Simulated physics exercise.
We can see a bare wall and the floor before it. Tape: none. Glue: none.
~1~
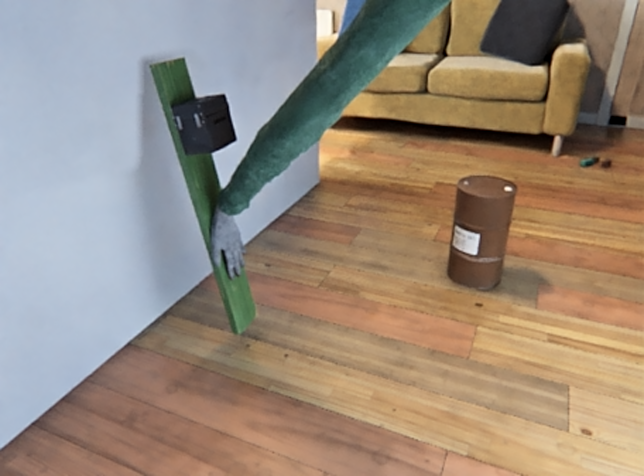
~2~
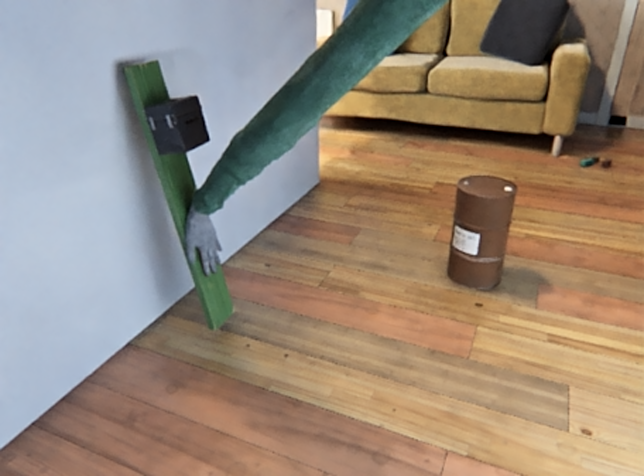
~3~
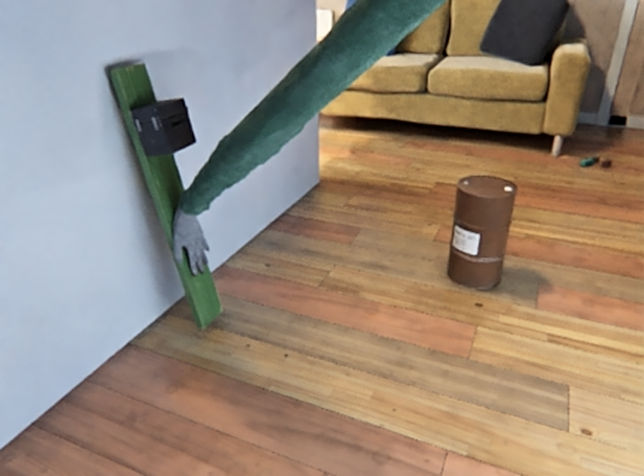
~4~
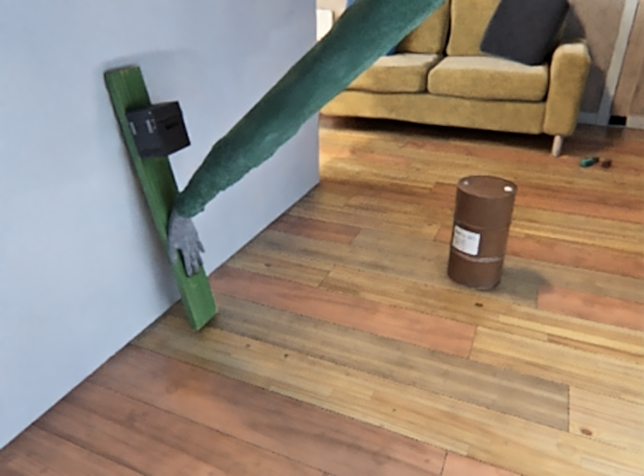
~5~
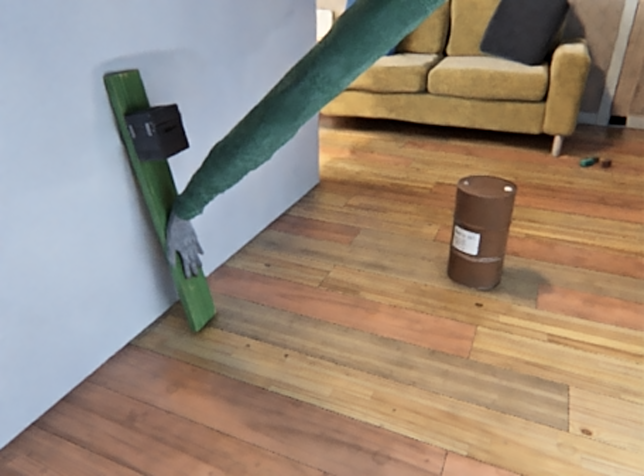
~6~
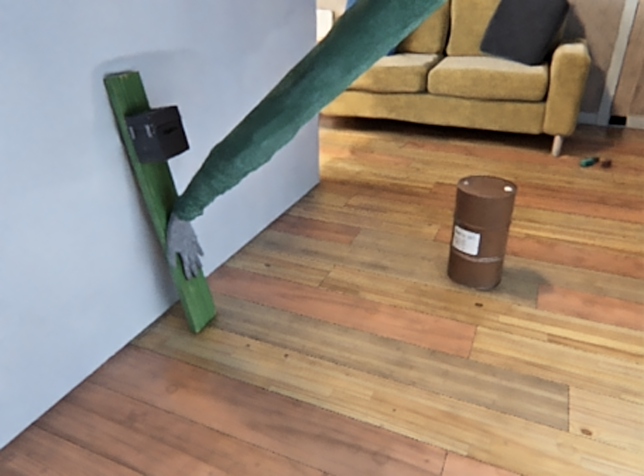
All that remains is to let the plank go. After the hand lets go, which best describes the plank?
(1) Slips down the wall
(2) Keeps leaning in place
The answer is 2.
Then, 0.40 s on from there, no change.
Then, 0.90 s on from there, green plank resting near (167, 212).
In the end, both unmoved. At the end, from the last picture's camera, green plank near (167, 212). The plank holds.
